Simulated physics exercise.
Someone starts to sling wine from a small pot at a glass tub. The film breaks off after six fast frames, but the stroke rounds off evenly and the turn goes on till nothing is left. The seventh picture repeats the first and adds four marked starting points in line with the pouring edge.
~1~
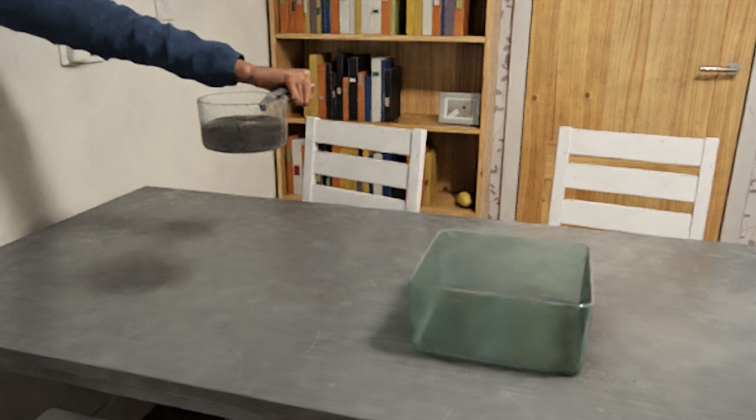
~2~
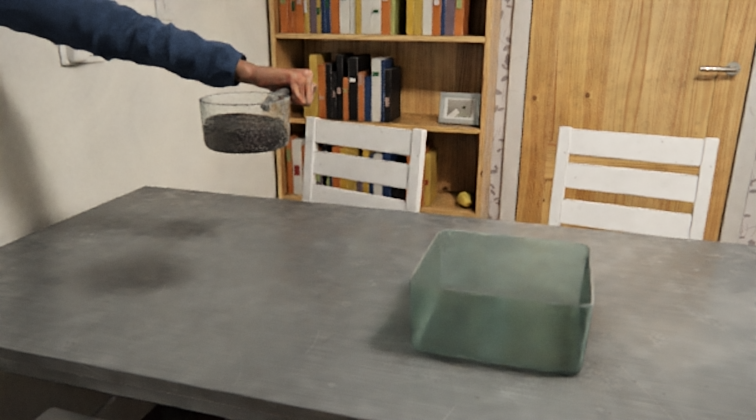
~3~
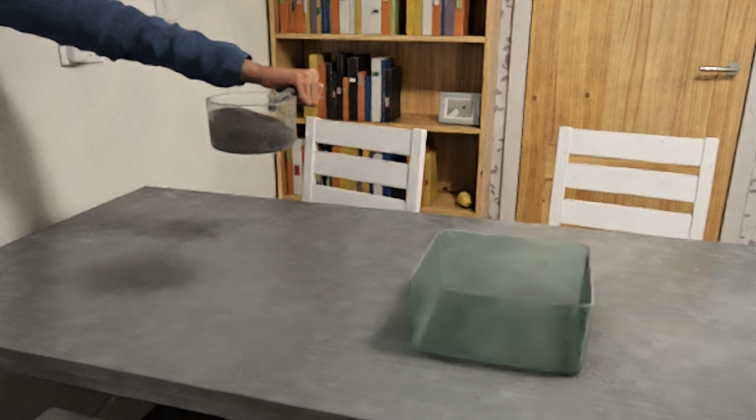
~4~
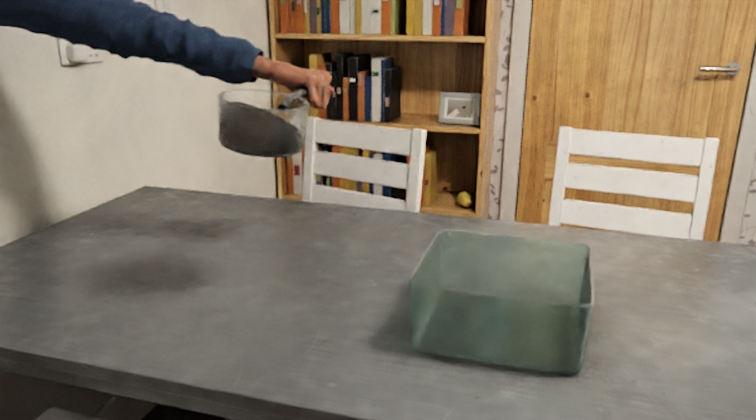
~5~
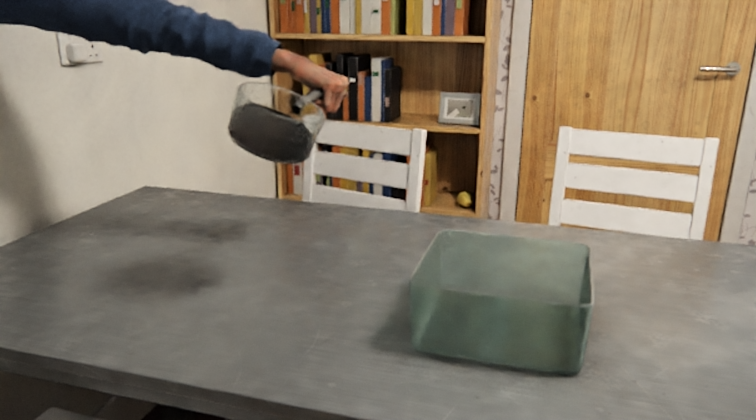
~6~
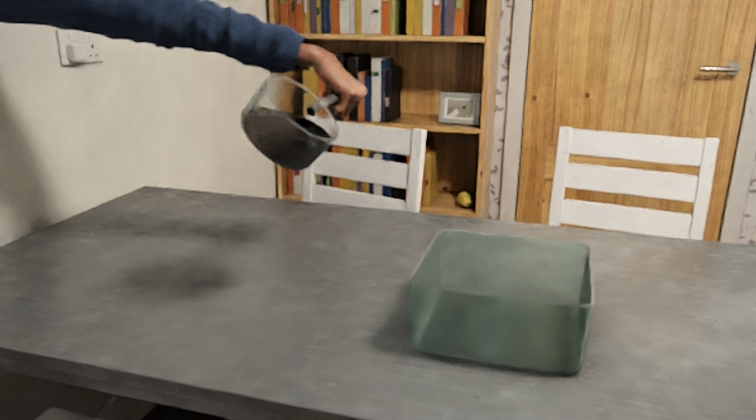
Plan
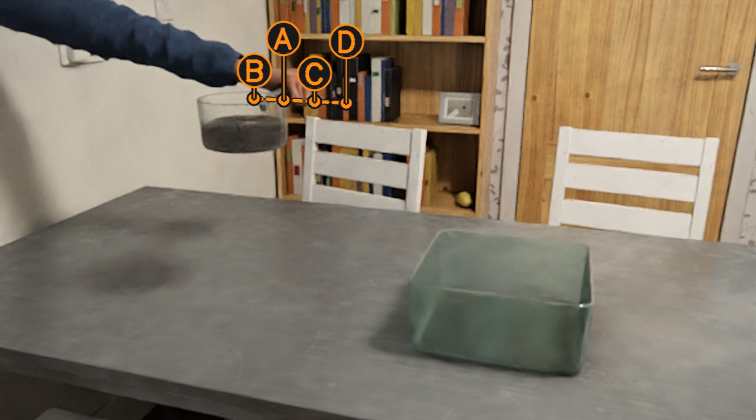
A hand holding a small clear pot of dark liquid moves right and tilts it above a table with a glass tub.
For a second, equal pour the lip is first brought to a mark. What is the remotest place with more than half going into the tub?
C is the one.
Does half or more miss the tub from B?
Yes.
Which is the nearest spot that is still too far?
The answer is A.
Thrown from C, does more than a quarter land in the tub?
Yes, clearly.
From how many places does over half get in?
Two.
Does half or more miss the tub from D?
No, not at all.
In orange, A at (283, 100); B at (254, 98); C at (314, 101); D at (346, 103).
With A, about 37 % lands in the tub, 57 % falls short and 6 % goes beside or beyond.
With B, about 0 % lands in the tub, 99 % falls short.
With C, about 65 % lands in the tub, 16 % falls short and 19 % goes beside or beyond.
With D, about 76 % lands in the tub, 5 % falls short and 19 % goes beside or beyond.
